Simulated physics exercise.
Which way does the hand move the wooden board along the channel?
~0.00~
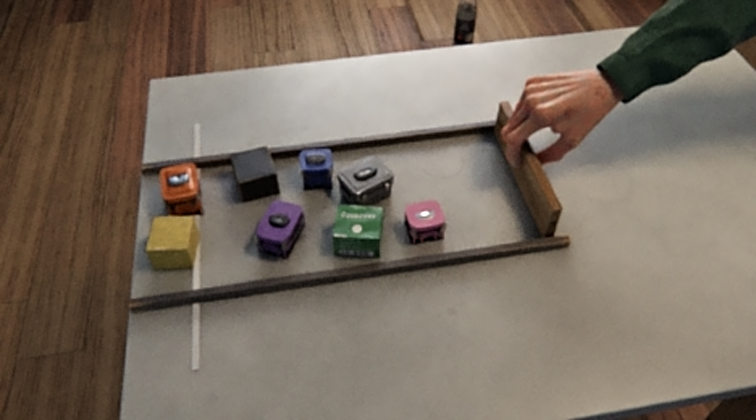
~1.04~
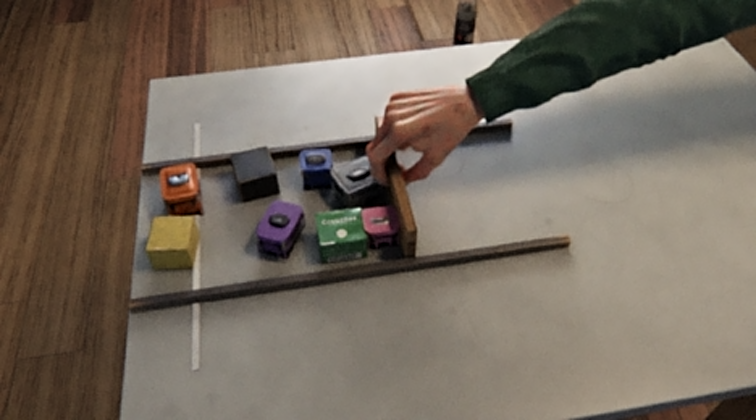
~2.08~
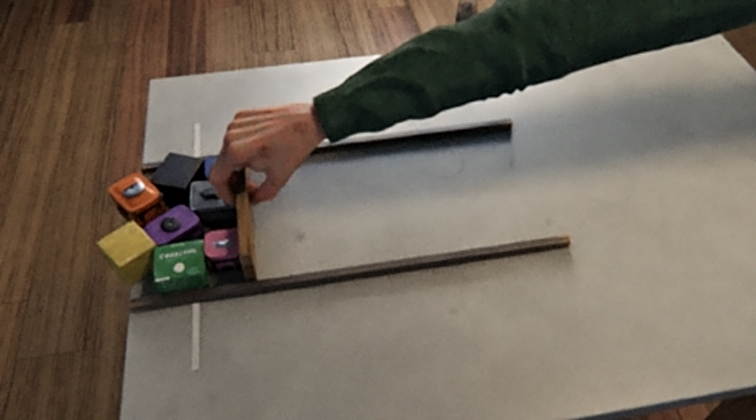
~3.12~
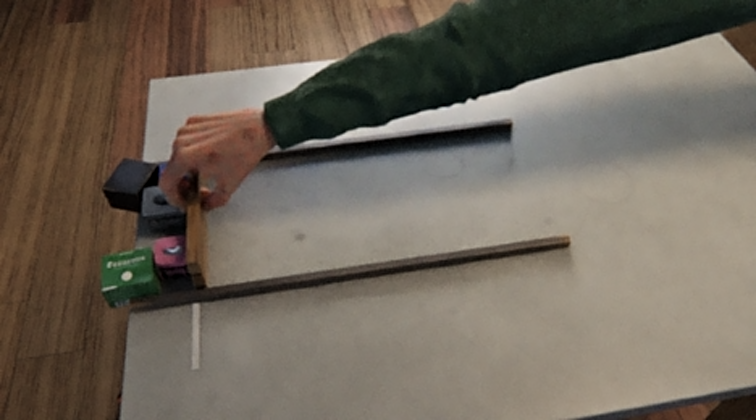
The hand moves the wooden board to the left, toward the near end of the table where the small boxes are gathered.
A hand slides a wooden board left, pushing small boxes along until several leave the table.
